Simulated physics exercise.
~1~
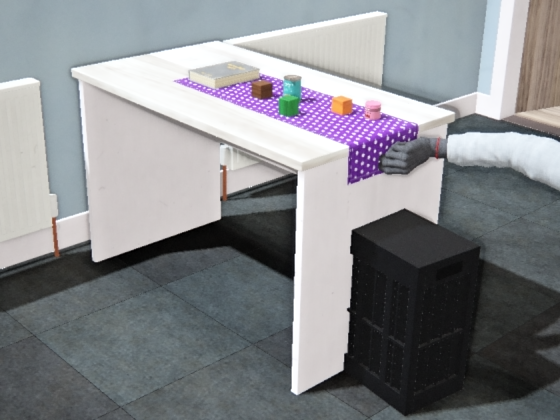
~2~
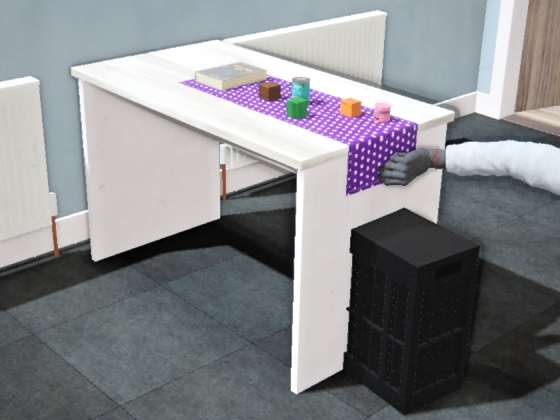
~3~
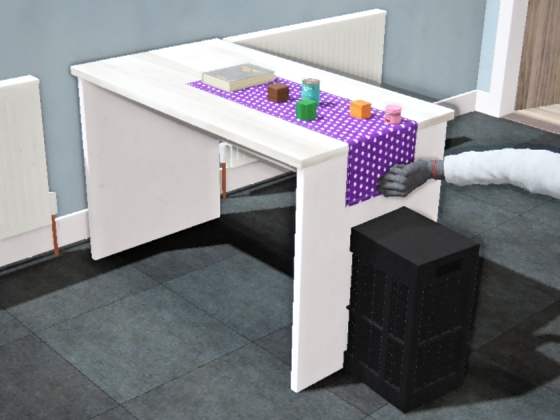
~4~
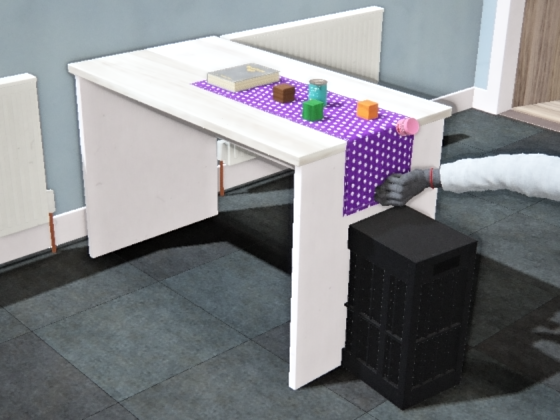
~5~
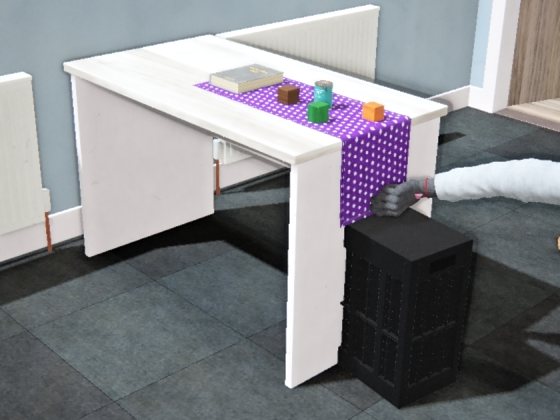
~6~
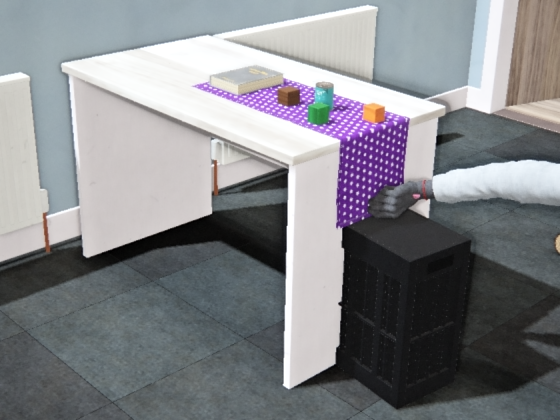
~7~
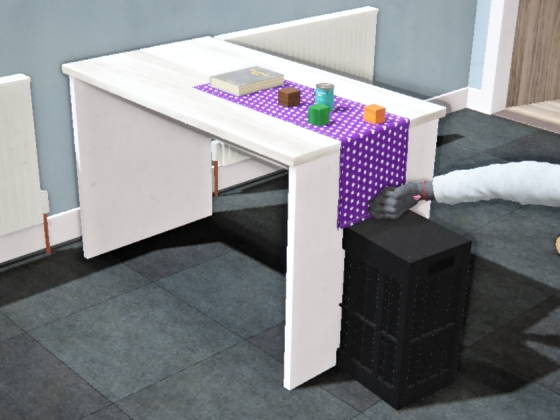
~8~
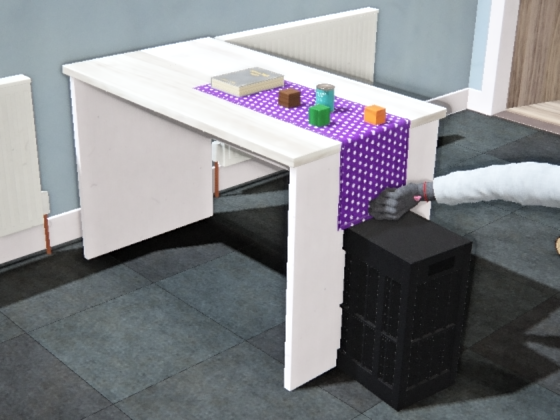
Gloved hand pulling a purple spotted cloth down a white desk's end, carrying objects along until the pink pot goes over the edge.
